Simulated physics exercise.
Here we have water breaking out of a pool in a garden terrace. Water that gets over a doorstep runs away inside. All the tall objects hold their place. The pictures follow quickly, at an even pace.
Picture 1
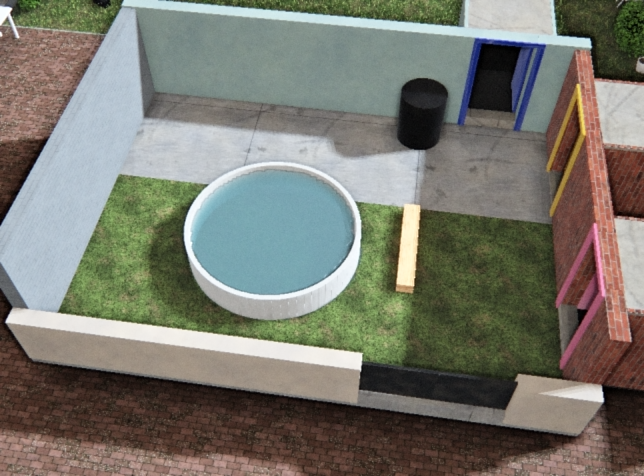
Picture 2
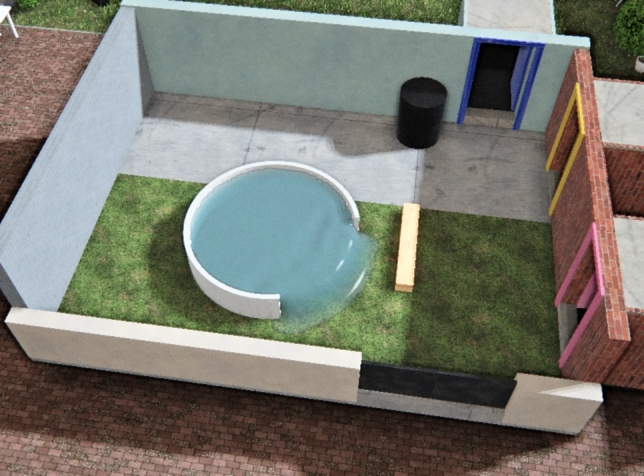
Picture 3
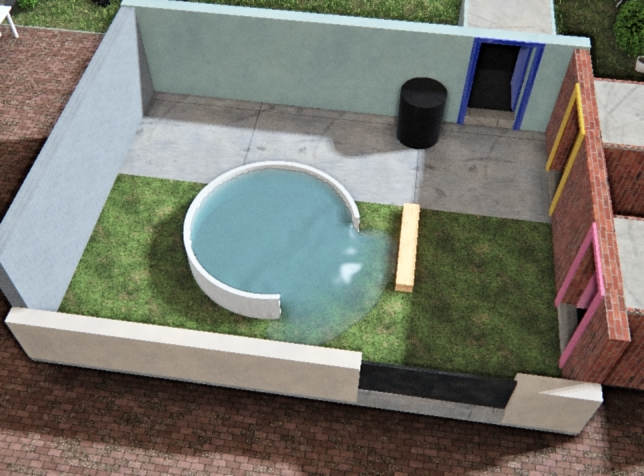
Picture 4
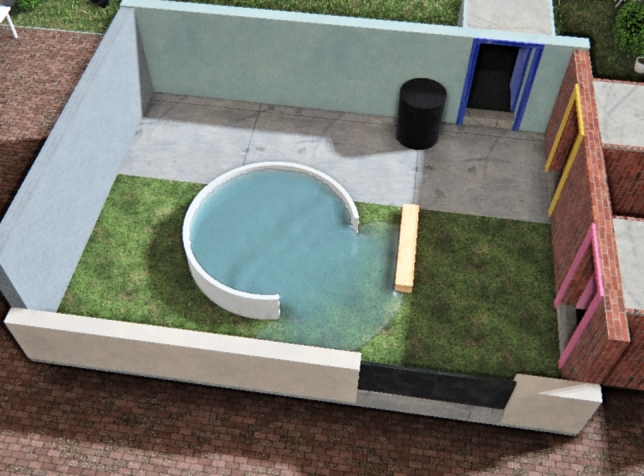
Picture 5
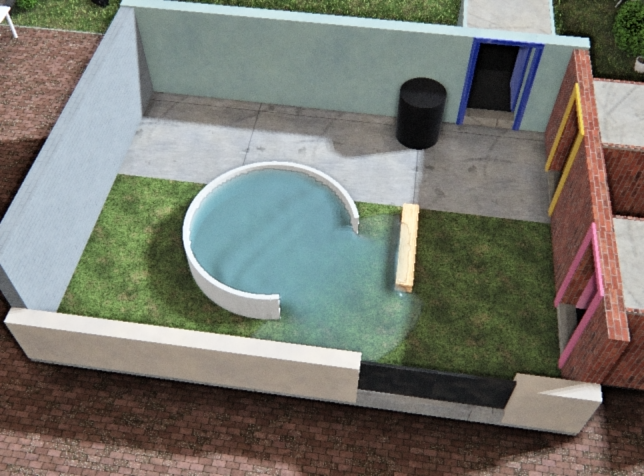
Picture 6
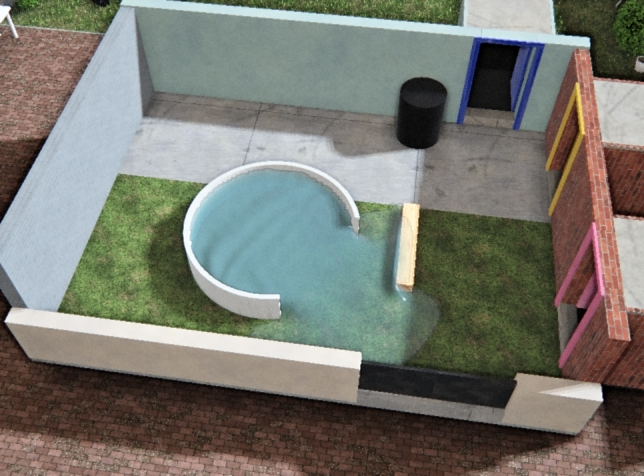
A round white pool on the grass of a walled yard sat full and still, then its lower right side opened and water poured out, reaching a pale wooden block and spreading around its near end.
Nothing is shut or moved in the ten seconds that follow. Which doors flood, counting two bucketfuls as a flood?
In the end: The yellow door lets in a lot; the pink door lets in a lot; the blue door admits no more than that.
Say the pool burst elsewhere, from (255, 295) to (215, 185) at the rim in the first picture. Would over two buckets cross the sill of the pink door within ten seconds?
In short: Pink keeps below it.
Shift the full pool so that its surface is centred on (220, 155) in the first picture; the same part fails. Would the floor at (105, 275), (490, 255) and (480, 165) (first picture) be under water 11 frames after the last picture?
As listed: No water, clear, under water.
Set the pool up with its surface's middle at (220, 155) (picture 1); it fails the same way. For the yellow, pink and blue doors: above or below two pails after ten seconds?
My reading: Yellow is over; pink keeps below it; blue holds.
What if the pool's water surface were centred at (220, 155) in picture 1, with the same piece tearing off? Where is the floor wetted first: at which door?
That is the yellow one.
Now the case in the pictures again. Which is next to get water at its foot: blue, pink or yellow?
It is the pink door.
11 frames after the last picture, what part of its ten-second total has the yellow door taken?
Roughly 0 per cent.
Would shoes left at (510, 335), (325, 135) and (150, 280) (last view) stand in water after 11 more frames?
In turn: Wet, free of water, clear.
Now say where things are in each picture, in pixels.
Still water in the round pool at (273, 229), in the first frame.
The front is at (281, 326), out from the gap at (338, 282), in the second frame.
Water pours out at (338, 283) and has run to (278, 340), in the third frame.
Water pours out at (337, 284) and has run to (398, 228), in the fourth frame.
The front is at (399, 219), out from the gap at (337, 284), in the fifth frame.
The front is at (400, 208), out from the gap at (338, 284), in the sixth frame.
A moment on, water covers 20 % of the floor; the yellow door not reached, the pink door not reached, the blue door not reached.
Next, water covers 35 % of the floor; the yellow door not reached, the pink door not reached, the blue door not reached.
Then, water covers 50 % of the floor; the yellow door not reached, the pink door over two buckets in, the blue door not reached.
Later, water covers 75 % of the floor; the yellow door wet at the sill, nothing in, the pink door over two buckets in, the blue door wet at the sill, nothing in.
In the end, water covers 95 % of the floor; the yellow door over two buckets in, the pink door over two buckets in, the blue door wet at the sill, nothing in.
